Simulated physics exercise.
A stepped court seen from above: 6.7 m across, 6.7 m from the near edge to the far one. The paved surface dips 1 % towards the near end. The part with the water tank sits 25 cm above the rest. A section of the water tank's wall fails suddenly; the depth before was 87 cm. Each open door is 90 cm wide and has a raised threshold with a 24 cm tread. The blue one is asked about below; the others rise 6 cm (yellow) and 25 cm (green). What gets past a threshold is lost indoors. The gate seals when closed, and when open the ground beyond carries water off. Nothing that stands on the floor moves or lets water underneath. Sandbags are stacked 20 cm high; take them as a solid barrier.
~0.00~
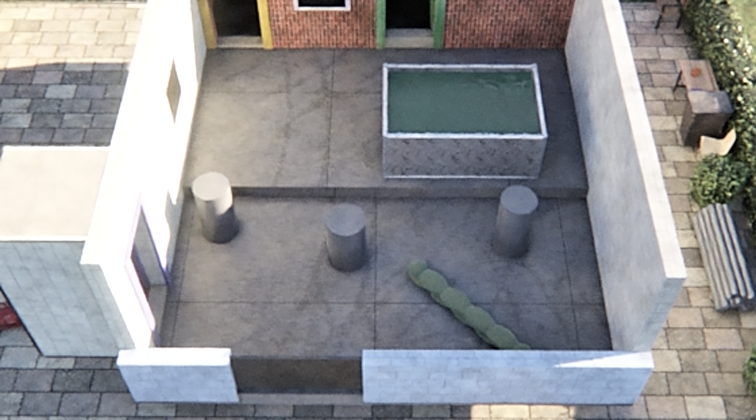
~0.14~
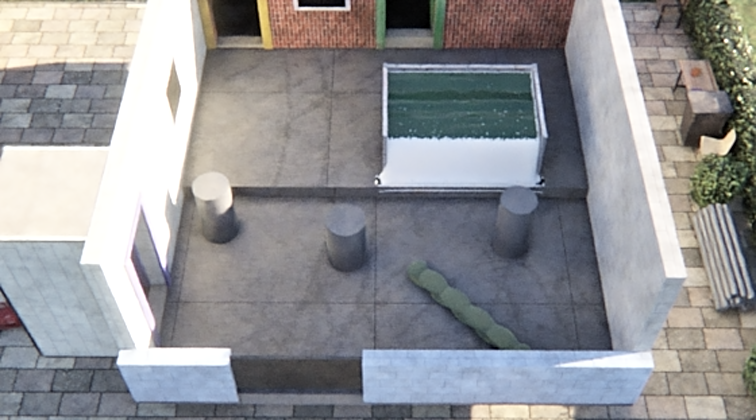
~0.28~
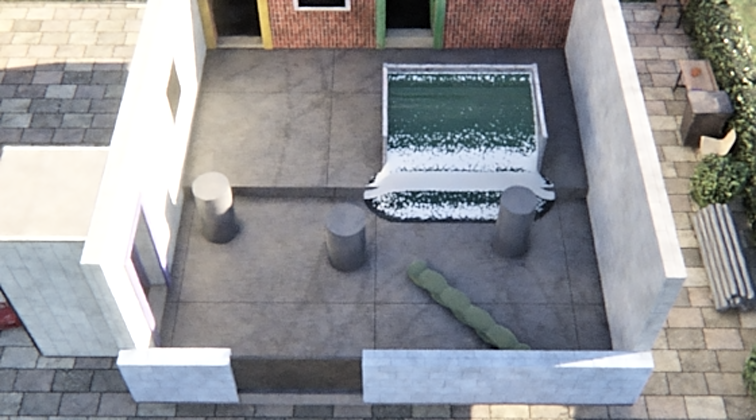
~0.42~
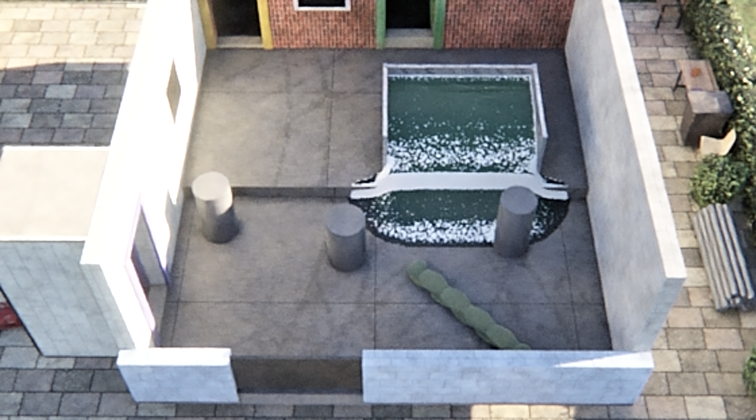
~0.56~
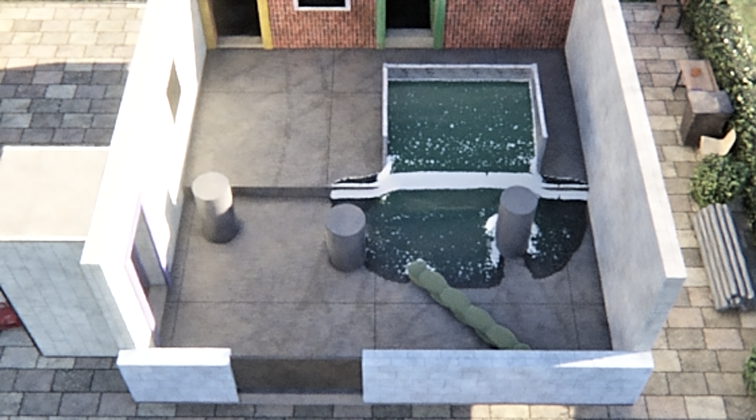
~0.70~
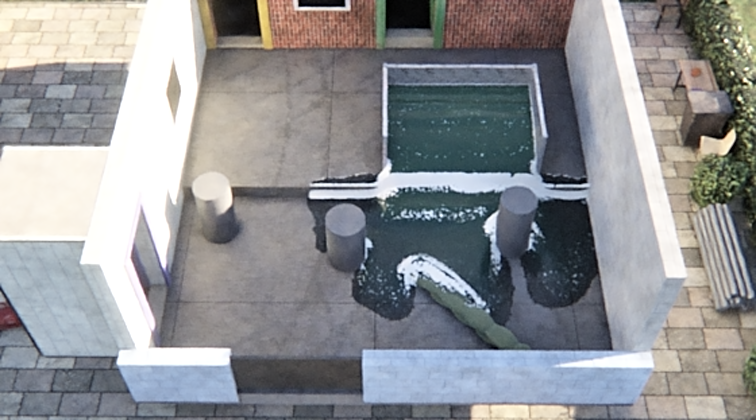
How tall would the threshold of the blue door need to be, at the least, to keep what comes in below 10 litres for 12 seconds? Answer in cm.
Close to 22 cm is just enough.
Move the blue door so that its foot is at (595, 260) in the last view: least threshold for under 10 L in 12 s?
Roughly 30 cm.
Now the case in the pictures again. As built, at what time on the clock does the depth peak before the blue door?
At about 3.0 s.
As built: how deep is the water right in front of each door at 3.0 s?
In cm: Blue 24, yellow 0, green 0.
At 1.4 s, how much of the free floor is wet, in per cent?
Near 35 per cent is wet.
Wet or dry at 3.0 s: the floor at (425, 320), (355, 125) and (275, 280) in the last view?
In that order: Wet, not reached, flooded.
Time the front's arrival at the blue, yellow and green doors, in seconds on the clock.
Arrival: Blue 2.4 s, yellow not in the 12 s, green not within the 12 s.
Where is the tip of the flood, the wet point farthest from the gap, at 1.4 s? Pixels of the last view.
At about (278, 379).
After 1.4 s water covers 35 % of the floor, deepest (66 cm) near (617, 380); it has not reached the blue door.
After 3.0 s water covers 50 % of the floor, deepest (36 cm) near (617, 380); 24 cm at the blue door, 7 litres in over its 11 cm threshold.
After 12.0 s water covers 55 % of the floor, deepest (20 cm) near (178, 378); 16 cm at the blue door, 212 litres in over its 11 cm threshold.
At the blue door as built, the water arrived by 2.5 s and peaked near 24 cm at 3.0 s.
With a threshold of 19.5 cm, 20 litres would have come in within the 12 s; with 26 cm, 2 litres. So under 10 litres takes about 22 cm.
